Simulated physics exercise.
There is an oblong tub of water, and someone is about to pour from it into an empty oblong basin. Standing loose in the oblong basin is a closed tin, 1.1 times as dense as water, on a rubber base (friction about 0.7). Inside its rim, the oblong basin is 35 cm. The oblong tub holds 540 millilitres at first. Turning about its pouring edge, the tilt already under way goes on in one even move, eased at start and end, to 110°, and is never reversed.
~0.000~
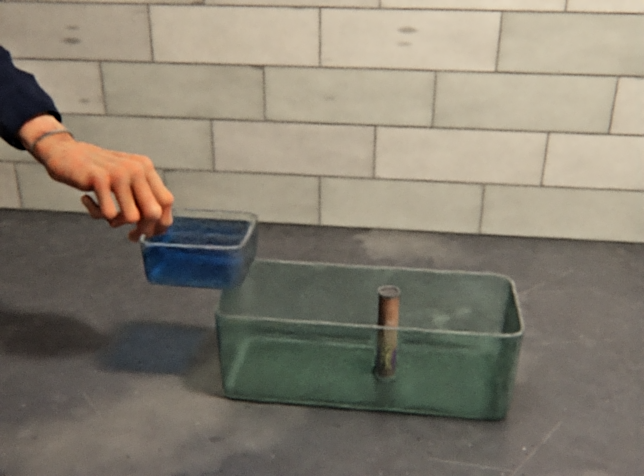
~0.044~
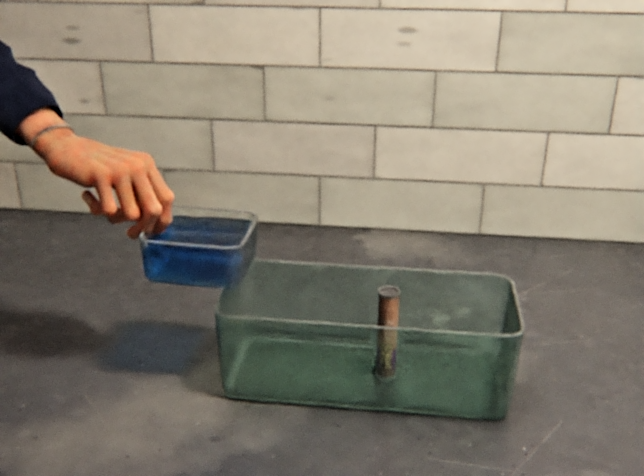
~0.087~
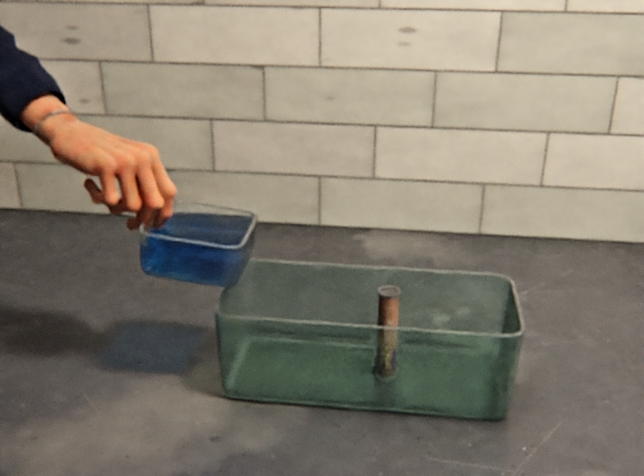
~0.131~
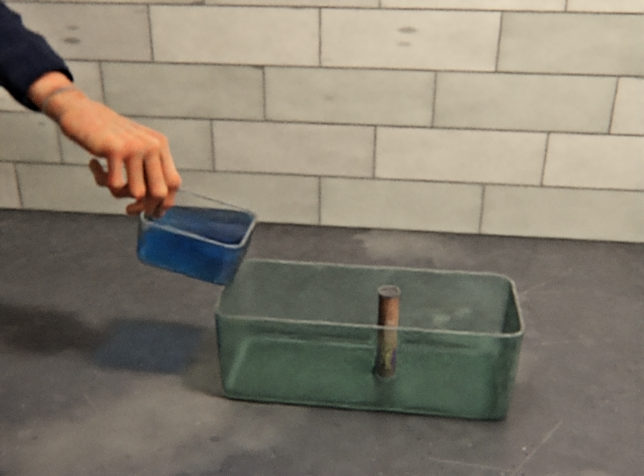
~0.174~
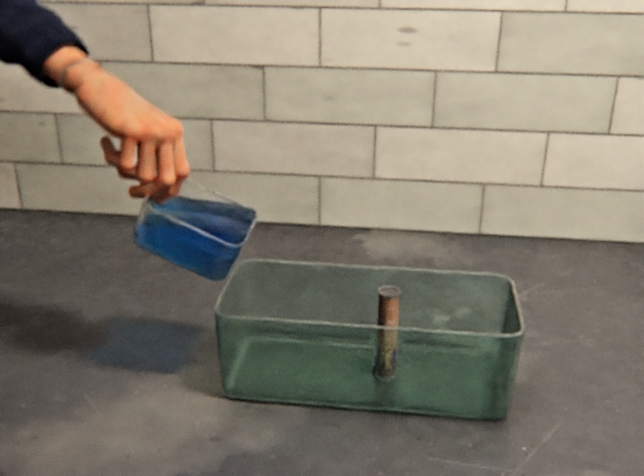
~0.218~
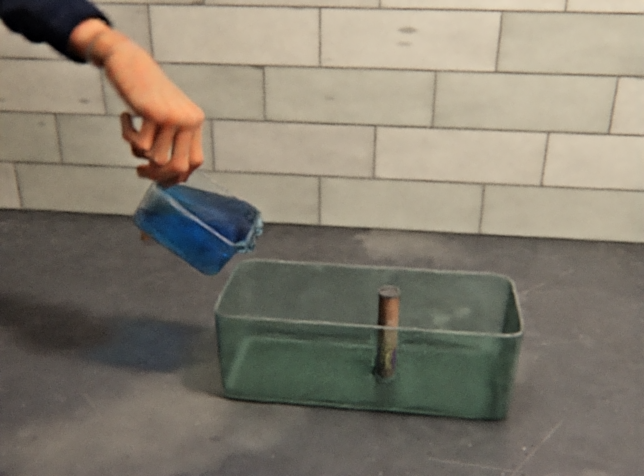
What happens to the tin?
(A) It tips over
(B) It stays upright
Answer: B.
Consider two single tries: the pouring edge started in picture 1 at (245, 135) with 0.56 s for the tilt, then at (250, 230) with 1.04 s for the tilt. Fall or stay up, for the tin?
Try 1: Tipped over; try 2: Still standing.
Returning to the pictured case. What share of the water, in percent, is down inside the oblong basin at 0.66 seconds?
The fraction sits near 96 in a hundred.
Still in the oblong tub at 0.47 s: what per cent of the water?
Roughly 16 %.
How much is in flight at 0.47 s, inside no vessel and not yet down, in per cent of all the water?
52 %.
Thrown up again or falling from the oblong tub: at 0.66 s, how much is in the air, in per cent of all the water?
I'd say some 5 per cent is in the air.
By 0.47 s the tilt is 103° and 17 per cent is still to pour; the tin stands where it began.
By 0.66 s the tilt is 110° and 0 per cent is still to pour; the tin stands where it began.
By 0.85 s the tilt is 110° and 0 per cent is still to pour; the tin stands where it began.
By 1.06 s the tilt is 110° and 0 per cent is still to pour; the tin stands where it began.
At rest the tin stands where it began.
